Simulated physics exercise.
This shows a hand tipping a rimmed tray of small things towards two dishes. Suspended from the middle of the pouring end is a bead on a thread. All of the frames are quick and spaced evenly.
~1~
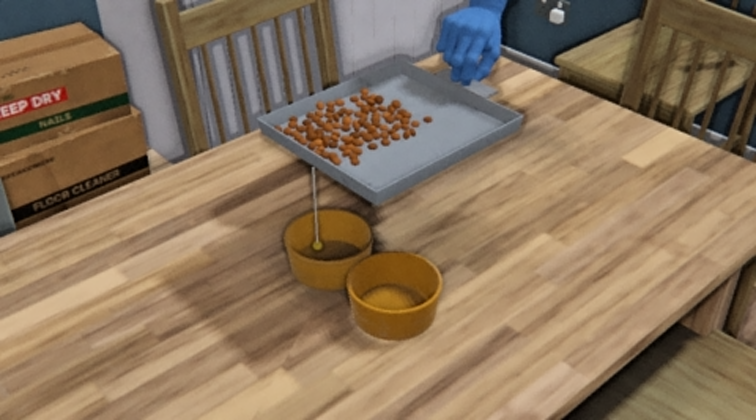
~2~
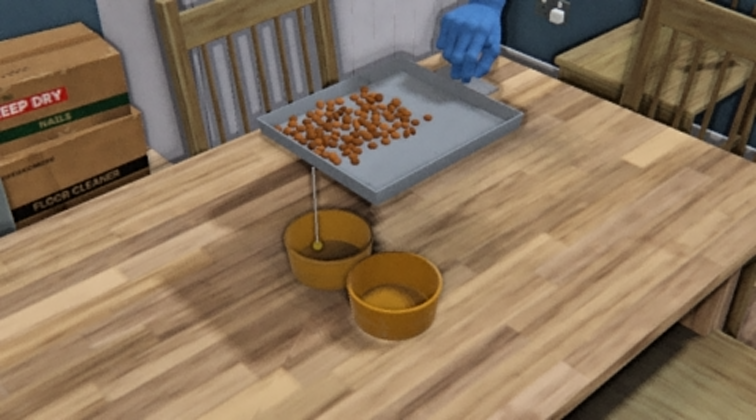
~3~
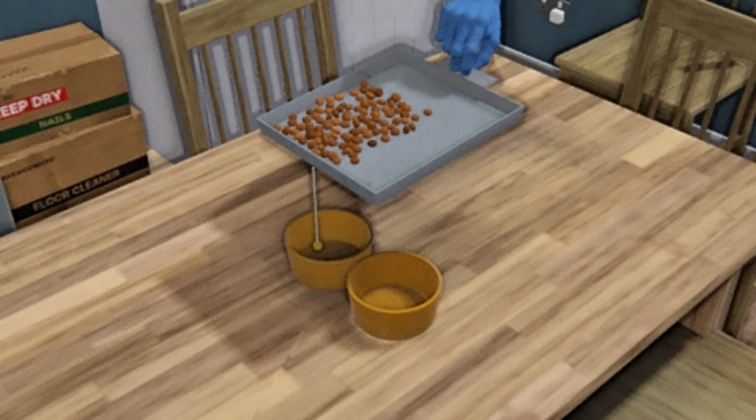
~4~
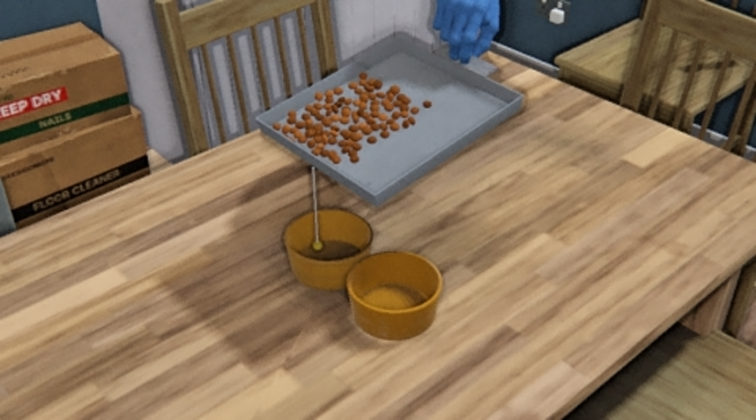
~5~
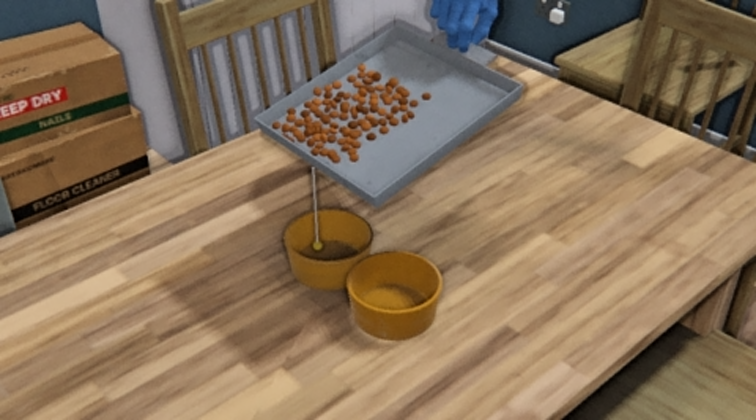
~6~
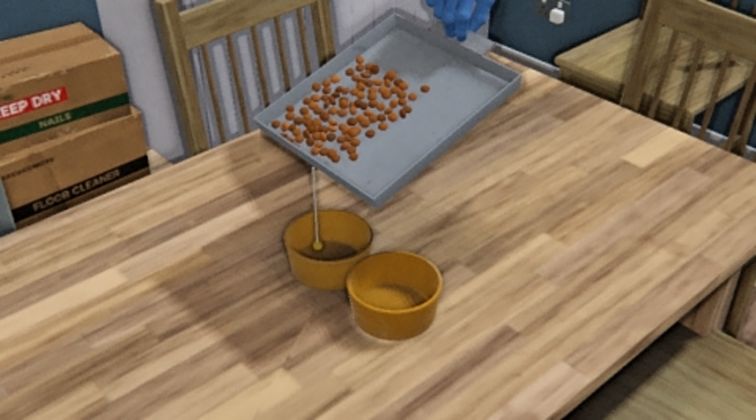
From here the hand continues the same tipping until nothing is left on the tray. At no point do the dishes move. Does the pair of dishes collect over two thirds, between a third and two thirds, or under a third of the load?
The pair collects under a third.
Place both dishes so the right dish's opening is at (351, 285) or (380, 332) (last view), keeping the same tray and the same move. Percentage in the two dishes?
Trial 1 40%, trial 2 60%.
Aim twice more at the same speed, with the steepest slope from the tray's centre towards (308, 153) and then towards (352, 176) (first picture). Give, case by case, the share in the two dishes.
Lab note: Case 1 near 0 %, case 2 near 50 %.
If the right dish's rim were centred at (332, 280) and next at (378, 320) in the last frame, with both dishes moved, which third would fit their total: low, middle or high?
In order: Between a third and two thirds, then between a third and two thirds.
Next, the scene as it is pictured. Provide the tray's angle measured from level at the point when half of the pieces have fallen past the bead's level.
About 110°.
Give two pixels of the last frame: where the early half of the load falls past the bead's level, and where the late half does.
First half (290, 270); second half (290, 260).
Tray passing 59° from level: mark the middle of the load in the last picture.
I'd mark the middle close to (315, 137).
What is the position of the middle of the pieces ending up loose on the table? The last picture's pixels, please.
At about (280, 325).
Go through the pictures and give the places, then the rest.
Corners of the pouring end near (261, 119) and (377, 190), level; middle of the load near (346, 128), bits of cat kibble; left dish near (296, 266); right dish near (360, 314); bead on its thread near (318, 246), in the first picture.
Corners of the pouring end near (261, 118) and (376, 190), level; middle of the load near (345, 127), in the second picture.
Corners of the pouring end near (260, 118) and (376, 191), tipped barely, lowest at the right corner; middle of the load near (345, 125), in the third picture.
Corners of the pouring end near (259, 118) and (375, 193), tipped a little, lowest at the right corner; middle of the load near (345, 121), in the fourth picture.
Corners of the pouring end near (258, 118) and (374, 194), tipped a little, lowest at the right corner; middle of the load near (344, 117), in the fifth picture.
Corners of the pouring end near (257, 118) and (374, 196), tipped clearly, lowest at the right corner; middle of the load near (342, 113); left dish near (296, 266); right dish near (360, 314), in the sixth picture.
Shortly afterwards, tray tipped steeply; the whole lot on the tray.
Next, tray tipped right over; the bulk on the tray; only a few outside both; a little in the air.
Some moments later, tray tipped past a quarter turn; only a few in the right dish; all but a few outside both.
In the end, tray tipped past a quarter turn; only a few in the right dish; none at all in the left dish; all but a few outside both.
